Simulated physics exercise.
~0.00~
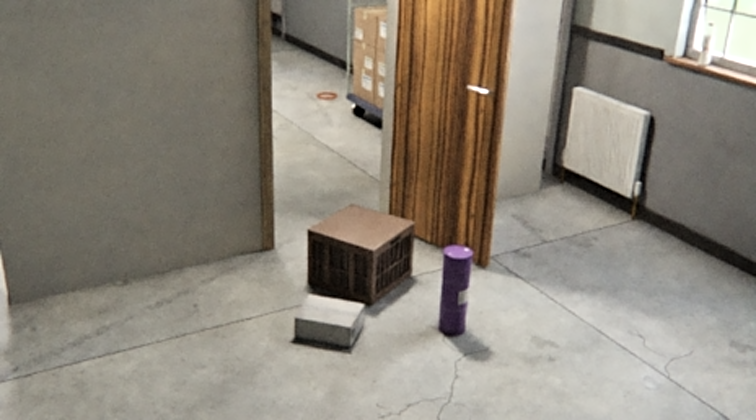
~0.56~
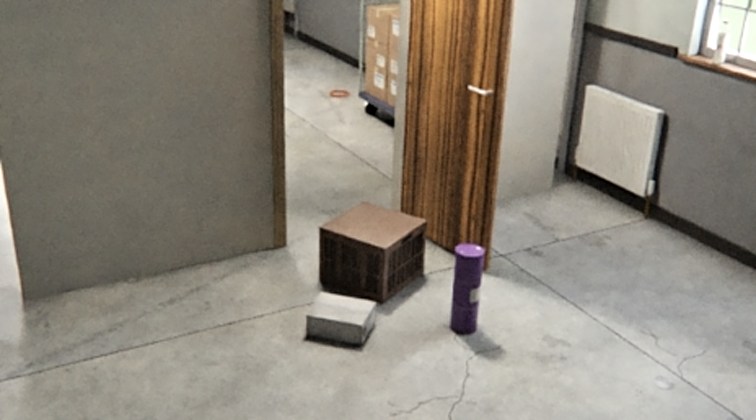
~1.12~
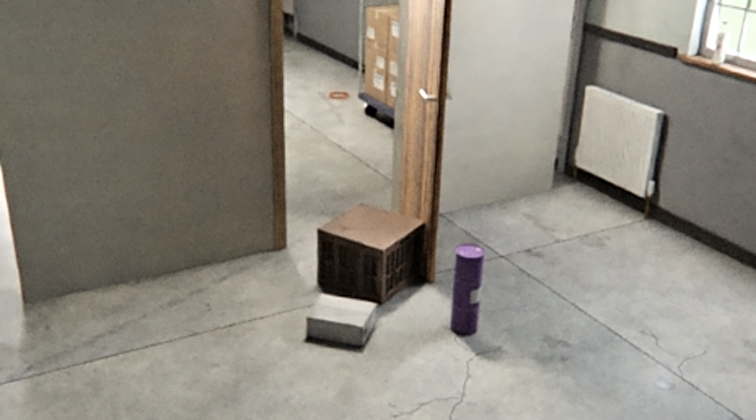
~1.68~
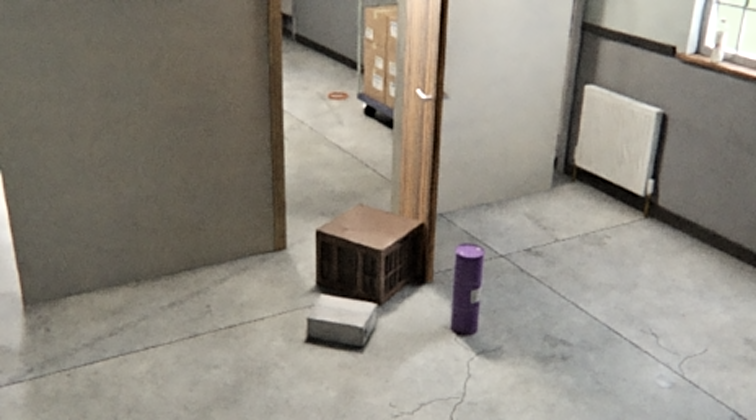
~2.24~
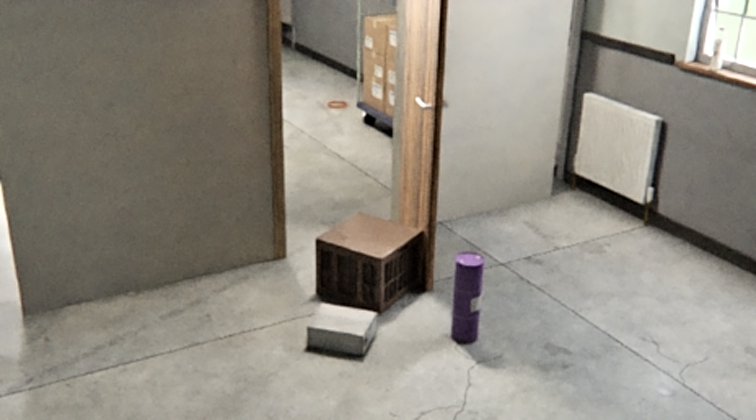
To begin with, a wood-grained door stands wide open in a grey room, with a brown chest, a small pale parcel and a purple canister on the concrete floor near the doorway. The view sways a little as the door starts to swing leftward, with nobody in sight. It turns until it is seen nearly edge-on, its outer edge coming up beside the brown chest. There it stops, well short of shutting, and goes no further. At the end the door rests still largely open, with the chest, parcel and canister all where they were.
